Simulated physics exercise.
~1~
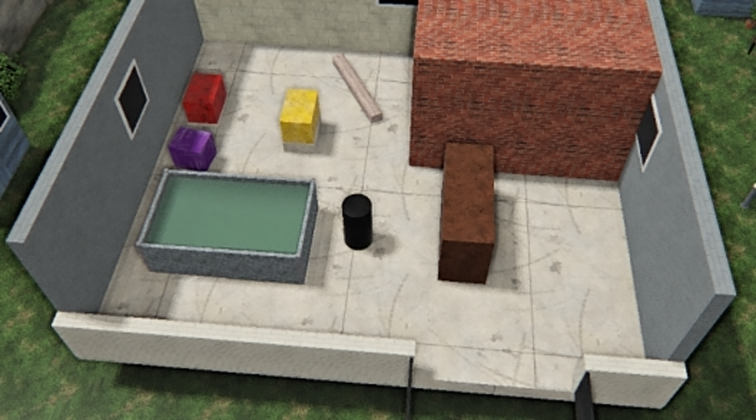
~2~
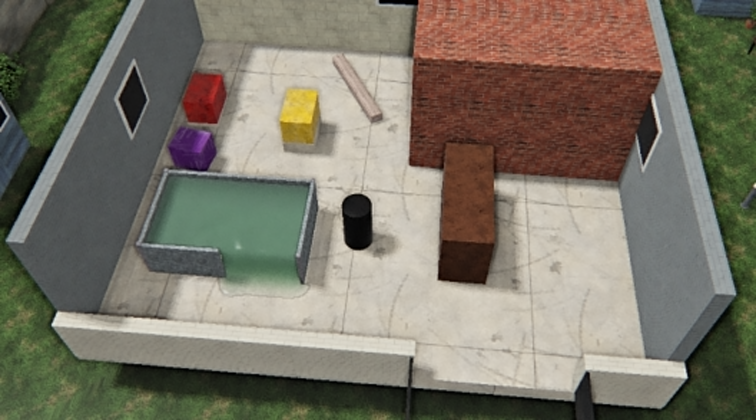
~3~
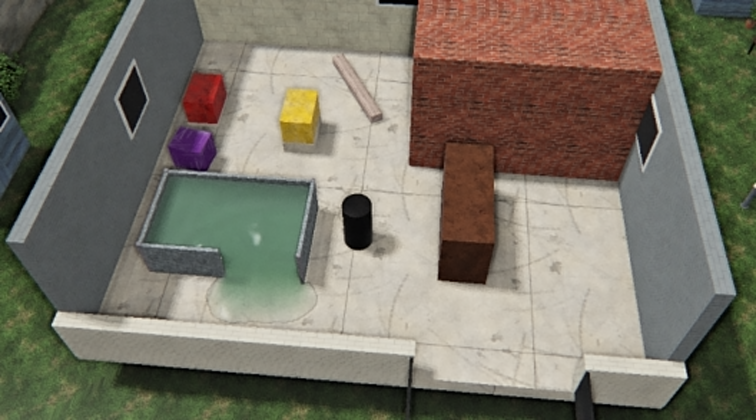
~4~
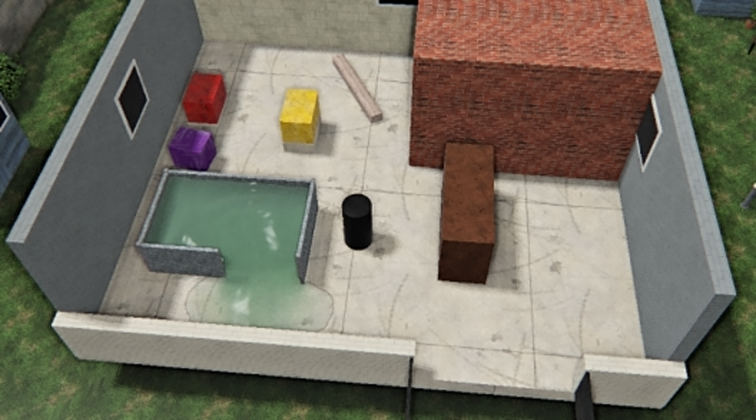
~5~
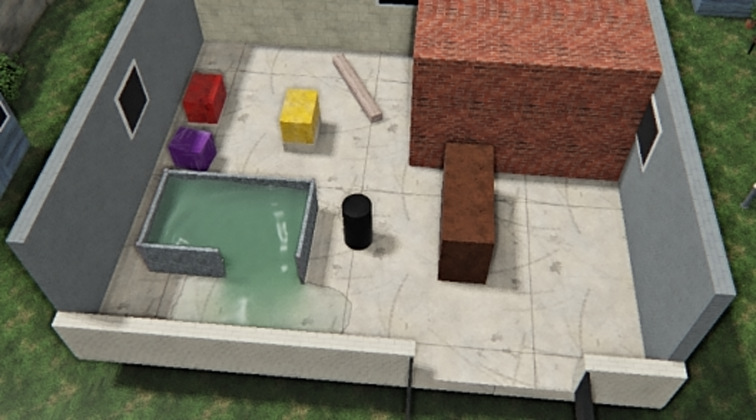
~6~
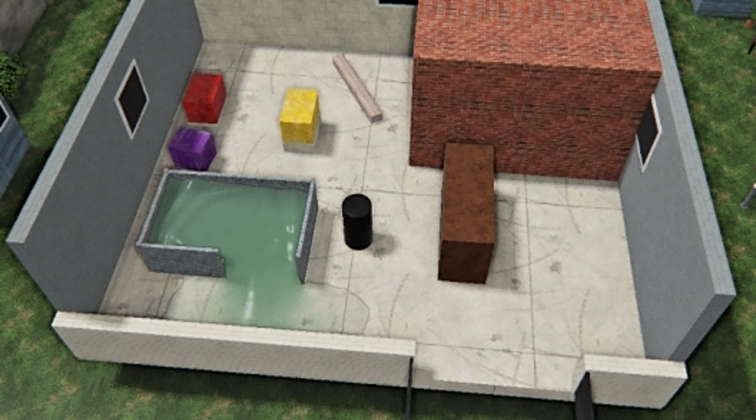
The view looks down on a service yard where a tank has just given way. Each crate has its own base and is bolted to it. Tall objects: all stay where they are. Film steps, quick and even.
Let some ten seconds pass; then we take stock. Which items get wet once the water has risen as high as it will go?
The red crate ends up wet, the purple crate ends up wet, the yellow crate remains dry.
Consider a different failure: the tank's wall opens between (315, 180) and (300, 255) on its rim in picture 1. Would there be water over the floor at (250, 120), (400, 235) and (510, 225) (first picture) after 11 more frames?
Those three places would be still unsoaked, soaking and still unsoaked, in that order.
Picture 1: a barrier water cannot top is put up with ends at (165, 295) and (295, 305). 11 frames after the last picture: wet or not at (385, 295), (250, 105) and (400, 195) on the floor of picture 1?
Taking the three spots in order: Soaked, spared, spared.
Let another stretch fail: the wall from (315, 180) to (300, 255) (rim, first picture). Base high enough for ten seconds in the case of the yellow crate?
As far as I can tell, the yellow one stays clear.
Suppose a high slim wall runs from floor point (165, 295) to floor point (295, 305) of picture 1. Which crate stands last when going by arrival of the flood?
The crate marked yellow is last.
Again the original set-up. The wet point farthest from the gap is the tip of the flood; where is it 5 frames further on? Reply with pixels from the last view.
My guess is roughly (458, 367).
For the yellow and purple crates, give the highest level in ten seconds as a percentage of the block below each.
The first comes to 20 per cent and the second to 430 per cent.
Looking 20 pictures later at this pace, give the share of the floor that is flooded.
About 45 percent.
A moment on, water covers 15 % of the floor; the red crate not reached, the purple crate not reached, the yellow crate not reached.
Next, water covers 30 % of the floor; the red crate not reached, the purple crate not reached, the yellow crate not reached.
Then, water covers 45 % of the floor; the red crate water round its plinth, the purple crate water round its plinth, the yellow crate not reached.
Later, water covers 65 % of the floor; the red crate water round its plinth, the purple crate water round its plinth, the yellow crate water round its plinth.
In the end, water covers 85 % of the floor; the red crate was topped, the purple crate was topped, the yellow crate stayed above the water.
